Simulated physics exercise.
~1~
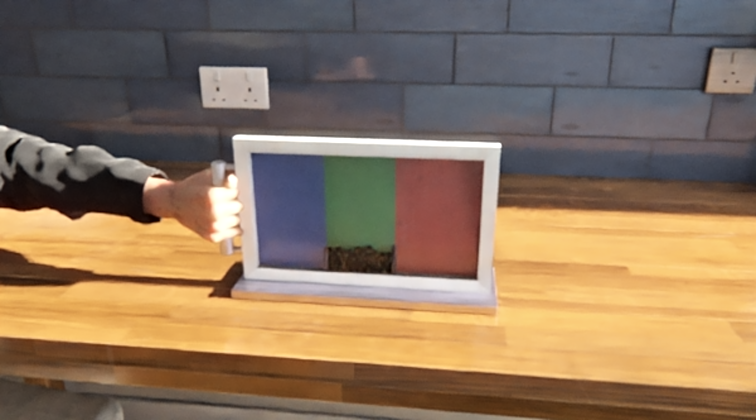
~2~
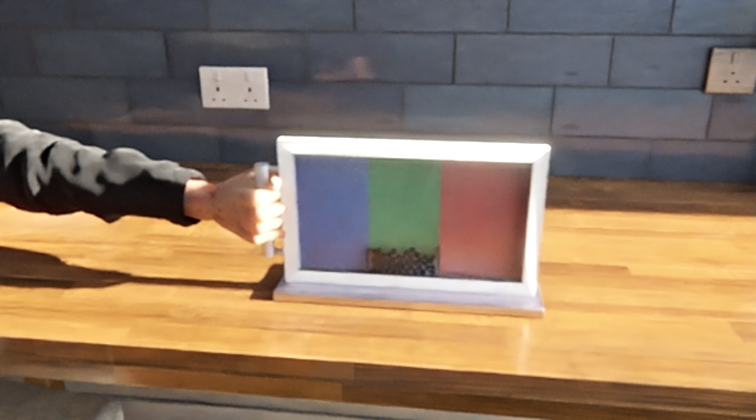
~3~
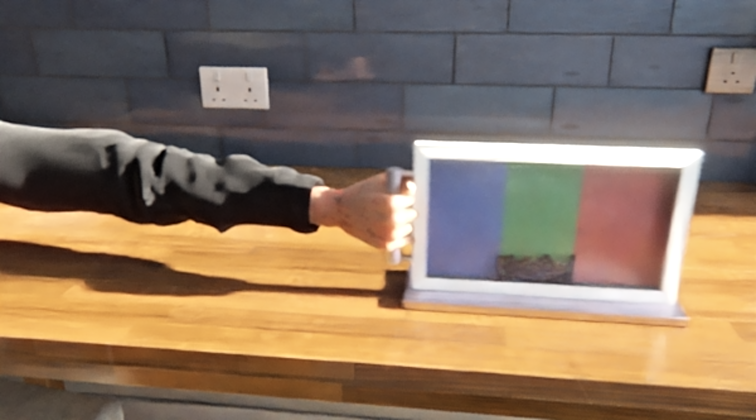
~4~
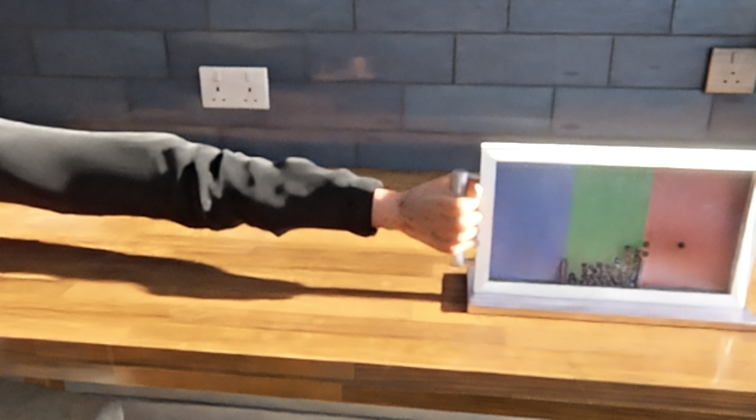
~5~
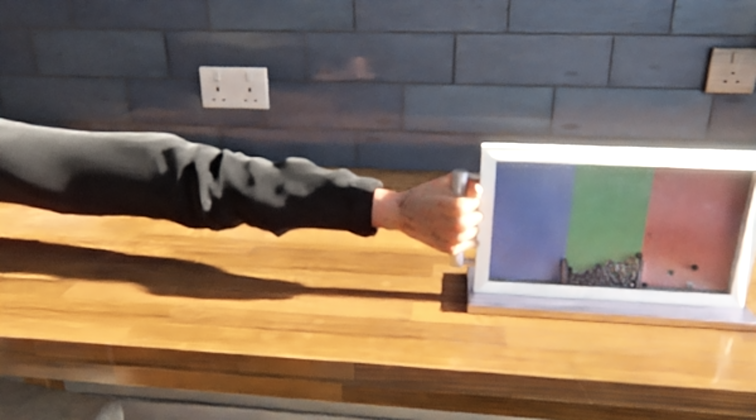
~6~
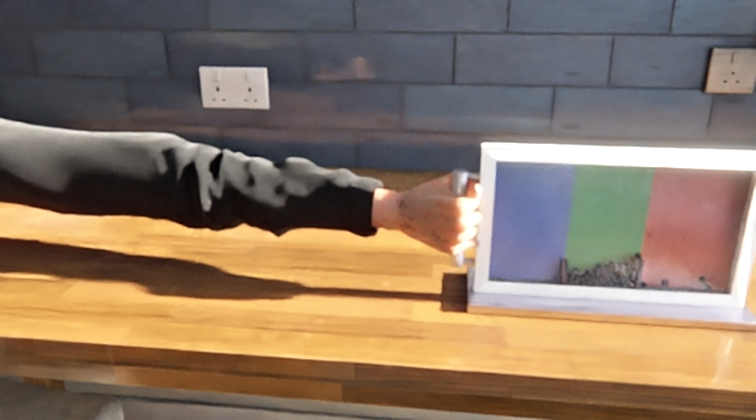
A hand slid a white-framed case with blue, green and red strips to the right along a wooden counter and stopped it sharply, making the small dark beads inside jump; a few landed in the red strip, while most stayed in the green.
